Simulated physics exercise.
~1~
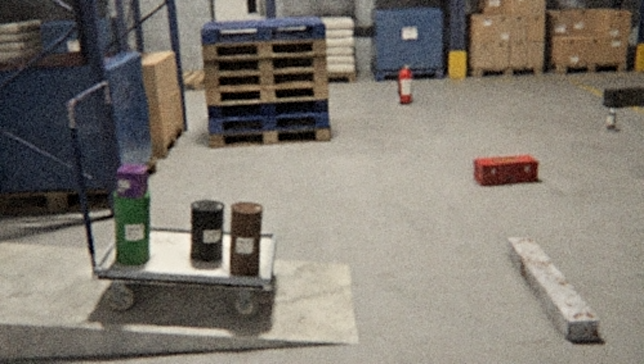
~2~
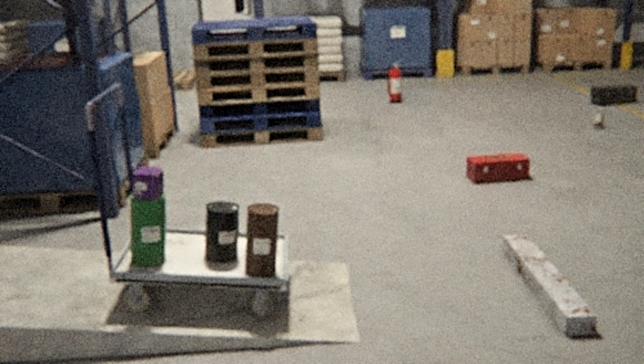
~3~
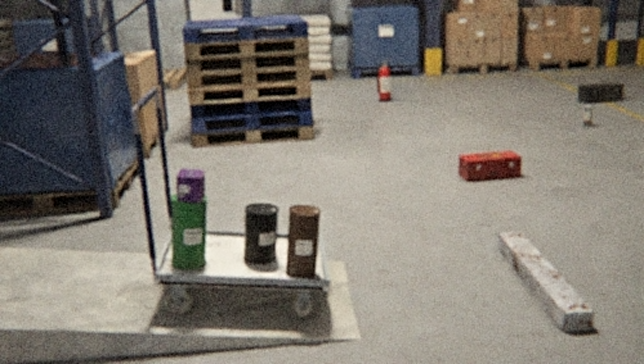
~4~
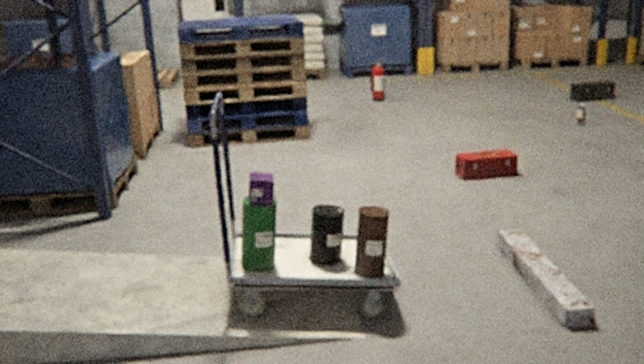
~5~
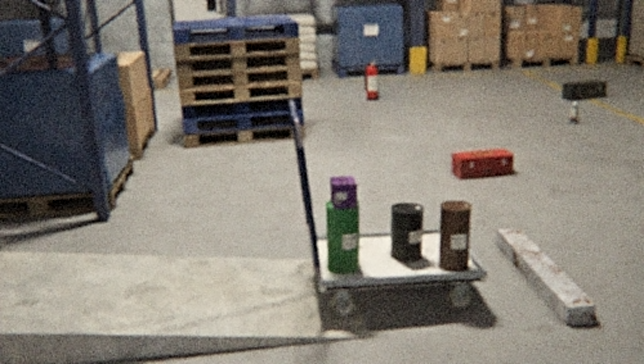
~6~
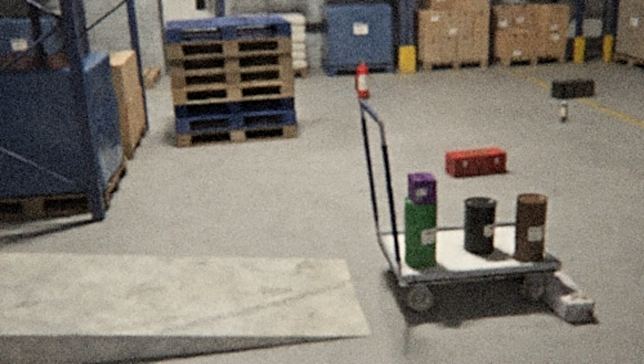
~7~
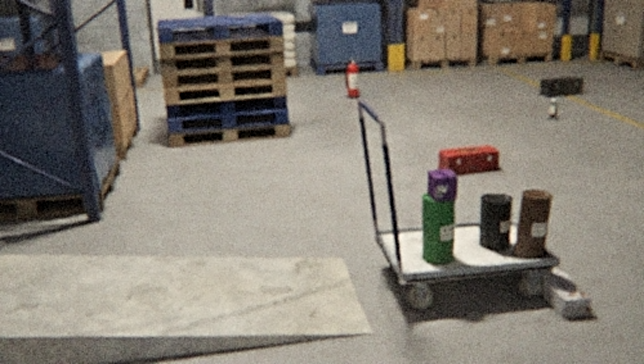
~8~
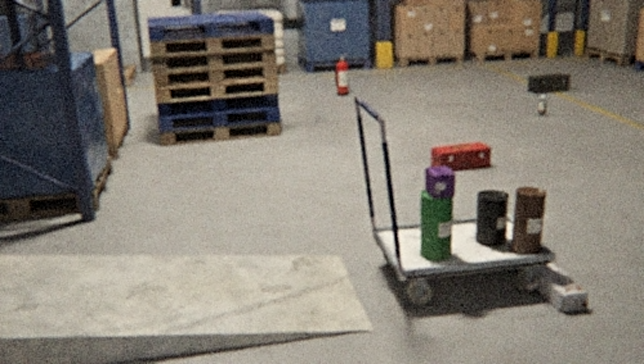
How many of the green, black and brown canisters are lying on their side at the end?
None of them are lying down. The green, black and brown canisters all still stand upright on the trolley.
